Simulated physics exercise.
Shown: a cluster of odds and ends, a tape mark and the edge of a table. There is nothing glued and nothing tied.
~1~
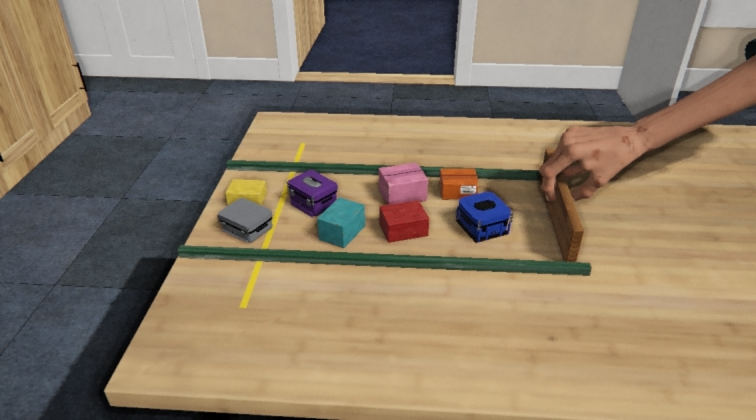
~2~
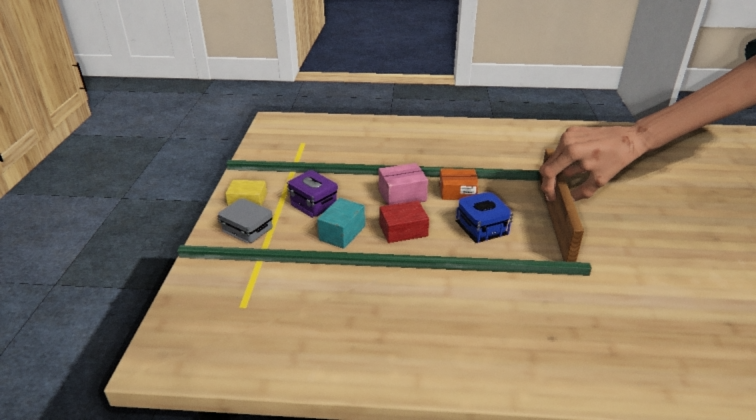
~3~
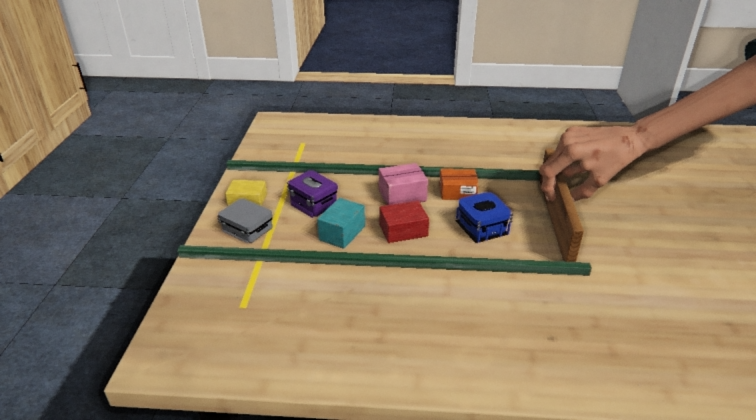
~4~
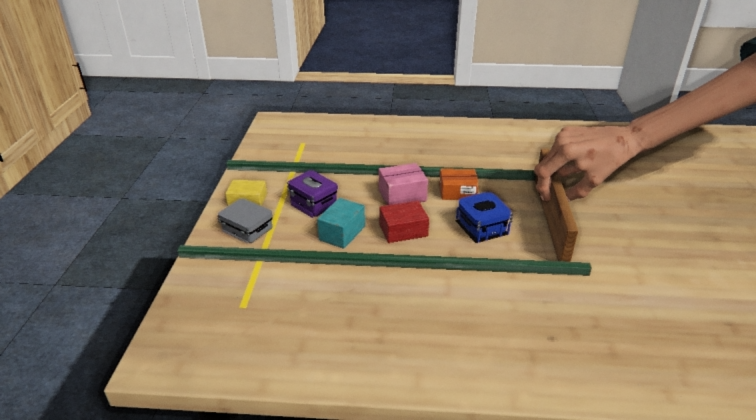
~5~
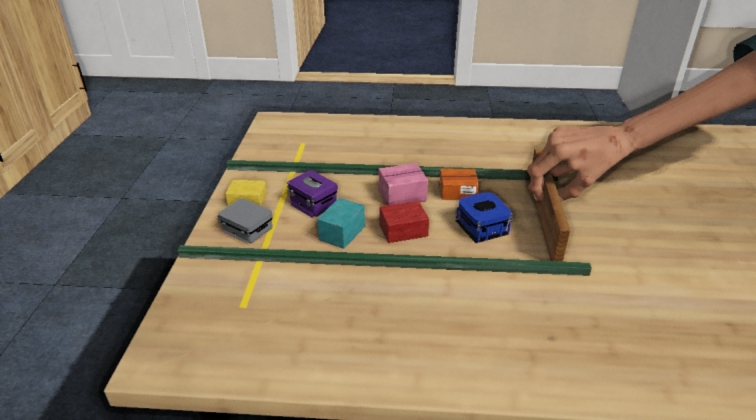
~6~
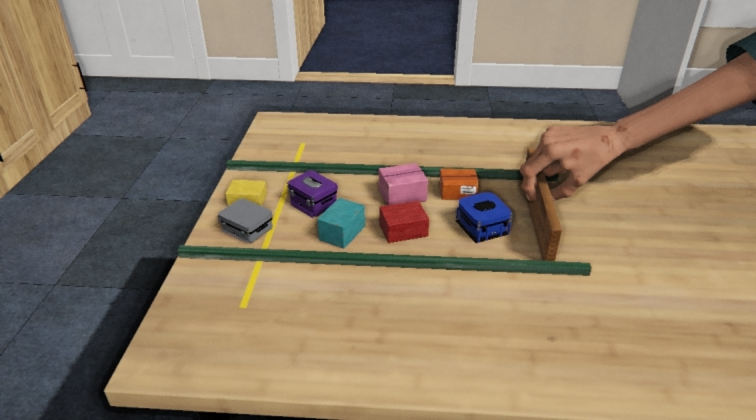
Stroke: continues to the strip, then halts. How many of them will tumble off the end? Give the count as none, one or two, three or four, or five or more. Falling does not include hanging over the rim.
The count is three or four.
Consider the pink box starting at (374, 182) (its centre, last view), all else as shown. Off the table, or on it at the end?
The answer: It keeps its place.
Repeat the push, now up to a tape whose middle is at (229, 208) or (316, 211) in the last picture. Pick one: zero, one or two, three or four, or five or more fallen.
In order: At least five, then either one or two.
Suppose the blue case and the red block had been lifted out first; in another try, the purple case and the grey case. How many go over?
Try one: 0; try two: 2.
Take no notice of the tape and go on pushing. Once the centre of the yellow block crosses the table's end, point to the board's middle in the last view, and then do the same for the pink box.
(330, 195) and (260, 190), roughly.
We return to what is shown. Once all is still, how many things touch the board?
All in all, 2.
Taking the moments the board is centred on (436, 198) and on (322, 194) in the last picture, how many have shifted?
At the first spot 5, then 8.
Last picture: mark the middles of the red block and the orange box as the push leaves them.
Okay, so first (211, 217), and next (271, 176).
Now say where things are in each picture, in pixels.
The first frame shows yellow block (247, 193); grey case (246, 222); purple case (313, 193); board (559, 203); tape (279, 210).
The second frame shows grey case (246, 222); red block (404, 222).
The third frame shows purple case (313, 194); orange box (458, 184).
The fourth frame shows yellow block (247, 193); turquoise block (342, 223).
The fifth frame shows grey case (246, 222); blue case (483, 217).
The sixth frame shows yellow block (247, 193); grey case (246, 222); purple case (313, 194); board (540, 202); tape (279, 210).
Soon after, none off yet; yellow block at rest near (247, 193); grey case at rest near (246, 222); purple case at rest near (313, 194).
At rest, the number that fall off is three or four; fallen, turquoise block, purple case, grey case and yellow block.
